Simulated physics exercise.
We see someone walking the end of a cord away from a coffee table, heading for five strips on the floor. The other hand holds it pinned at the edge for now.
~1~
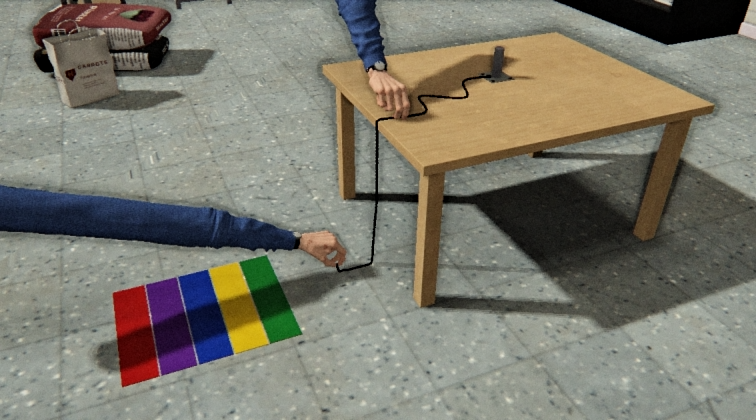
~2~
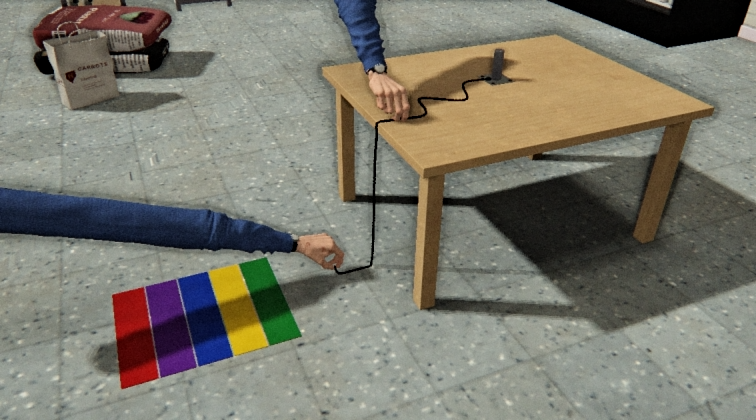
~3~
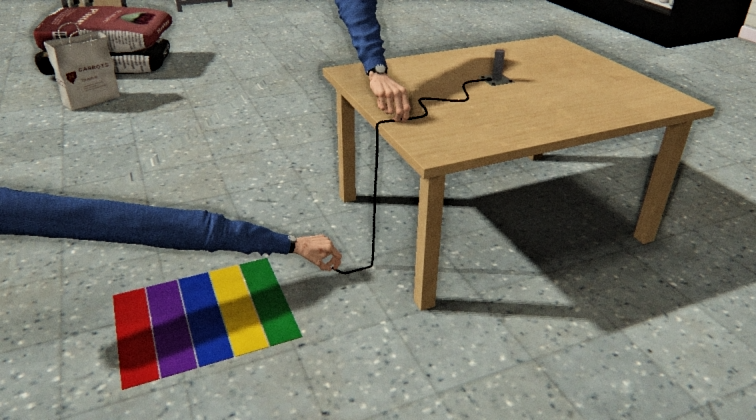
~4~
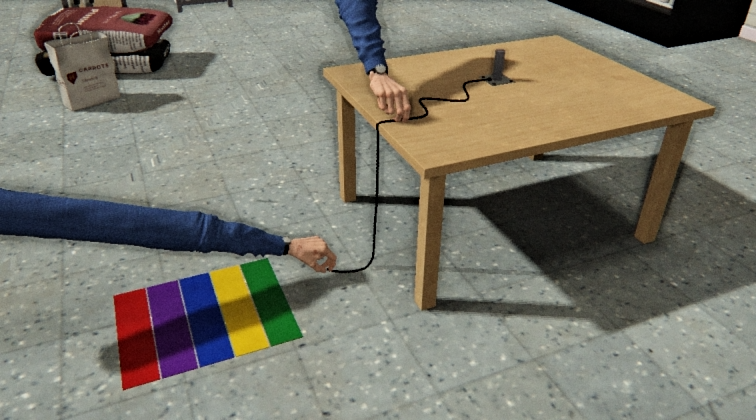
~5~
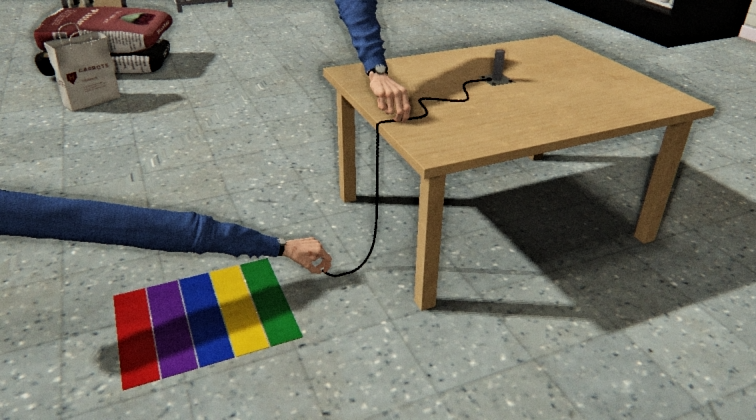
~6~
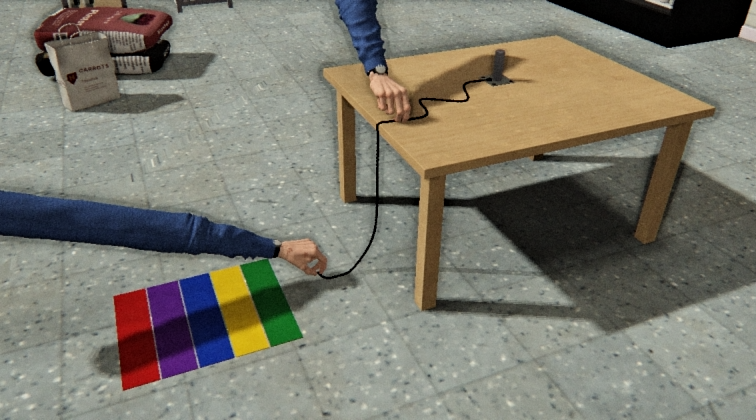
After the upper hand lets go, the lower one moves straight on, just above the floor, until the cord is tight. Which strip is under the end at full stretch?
The purple strip.
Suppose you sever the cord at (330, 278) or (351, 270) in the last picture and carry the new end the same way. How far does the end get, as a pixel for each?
I'd say somewhere near (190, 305) the first time and near (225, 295) the second time.
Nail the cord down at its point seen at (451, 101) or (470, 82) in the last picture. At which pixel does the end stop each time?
First (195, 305), then (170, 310).
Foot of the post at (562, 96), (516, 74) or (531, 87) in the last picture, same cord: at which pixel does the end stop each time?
Pixels, try by try: About (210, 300), (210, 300), (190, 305).
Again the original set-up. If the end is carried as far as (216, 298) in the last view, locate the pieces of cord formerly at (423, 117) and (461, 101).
First point (371, 128), second point (432, 98).
Soon after, end near (216, 299); over blue.
Then, end near (184, 307); over purple.
At full stretch, end near (166, 312); over purple. Over purple.
